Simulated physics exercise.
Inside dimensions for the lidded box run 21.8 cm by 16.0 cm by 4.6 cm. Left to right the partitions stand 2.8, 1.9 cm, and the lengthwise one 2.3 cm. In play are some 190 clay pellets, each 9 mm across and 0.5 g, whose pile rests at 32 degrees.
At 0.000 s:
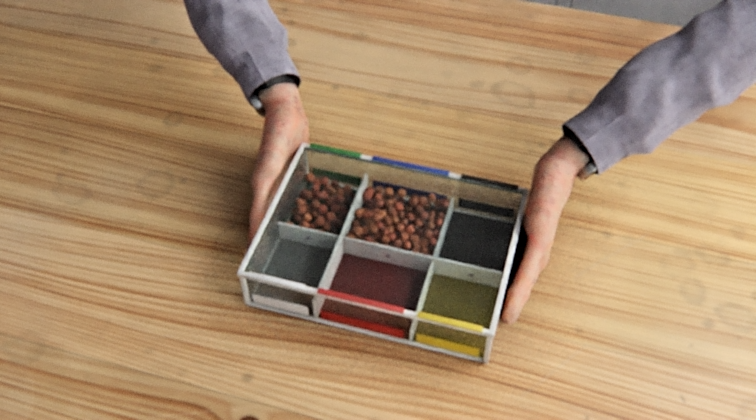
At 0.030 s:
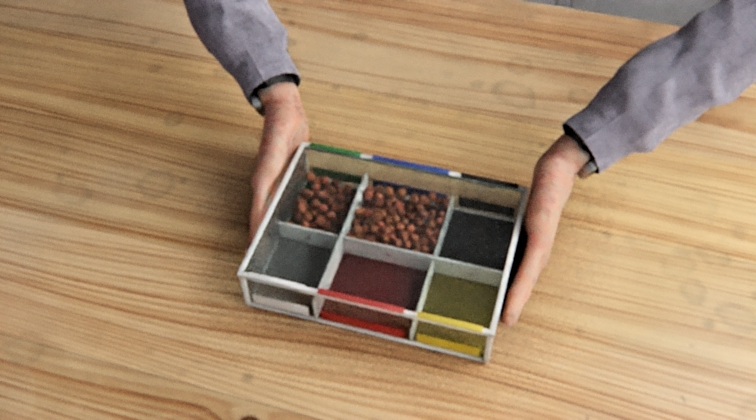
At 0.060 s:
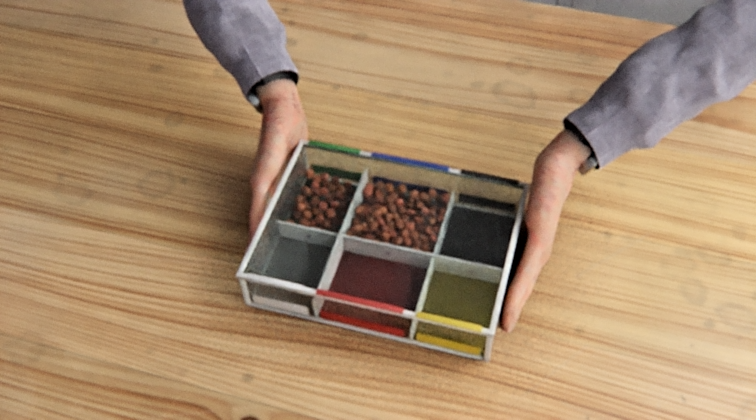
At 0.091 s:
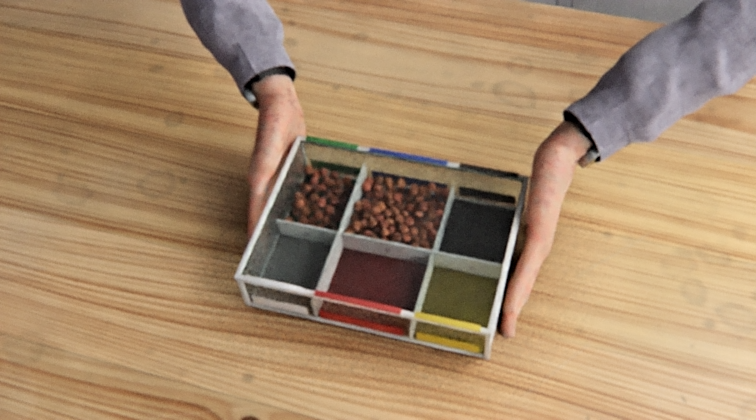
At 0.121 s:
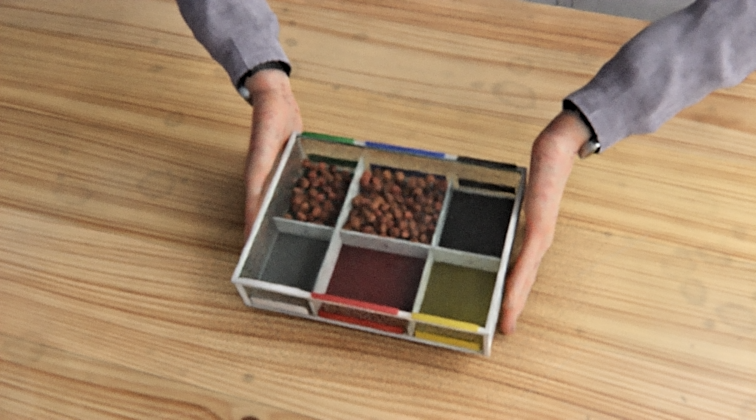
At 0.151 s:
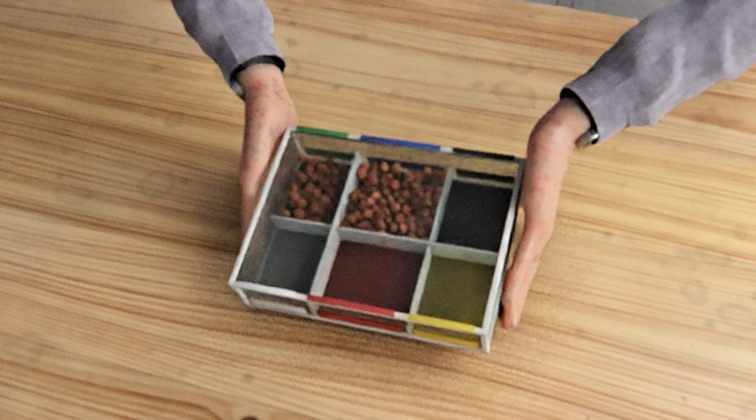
Two hands in grey-lavender sleeves hold a clear-lidded, six-compartment box by its sides above a light wooden table, seen from above at an angle. Reddish-brown pellets sit in the back-left and back-middle compartments, marked green and blue, while the black, white, red and yellow ones are empty. The hands tilt the box slightly, then faster, its left front corner lowest, while the pellets barely shift and the camera stays still.
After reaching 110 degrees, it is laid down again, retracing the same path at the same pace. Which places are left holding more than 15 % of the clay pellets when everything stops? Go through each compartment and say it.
Red: Over, blue: Not over, green: Not over, yellow: Not over, white: Over, black: Not over.
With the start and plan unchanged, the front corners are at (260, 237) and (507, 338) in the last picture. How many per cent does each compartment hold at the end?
Red 0; blue 10; green 10; yellow 30; white 0; black 50.
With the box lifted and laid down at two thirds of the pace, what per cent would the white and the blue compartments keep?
White 55 %; blue 5 %.
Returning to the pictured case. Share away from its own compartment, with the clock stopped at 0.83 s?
Roughly 45 percent.
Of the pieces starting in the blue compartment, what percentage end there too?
Roughly 10 per cent.
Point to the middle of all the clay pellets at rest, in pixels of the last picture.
Roughly pixel (312, 288).
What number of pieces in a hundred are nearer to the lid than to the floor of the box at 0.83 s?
Estimate: Near 80 per cent.
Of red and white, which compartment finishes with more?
More settles in the white compartment.
After 0.83 s, tilt 110 degrees; red 25 %, blue 30 %, green 25 %, white 20 %.
Then, at 1.28 s, tilt 49 degrees; red 40 %, blue 5 %, green 5 %, white 50 %.
After 1.80 s, tilt 0 degrees; red 40 %, blue 5 %, green 5 %, white 50 %.
In the end, at 2.2 s, red 40 %, blue 5 %, green 5 %, yellow 0 %, white 50 %, black 0 %.
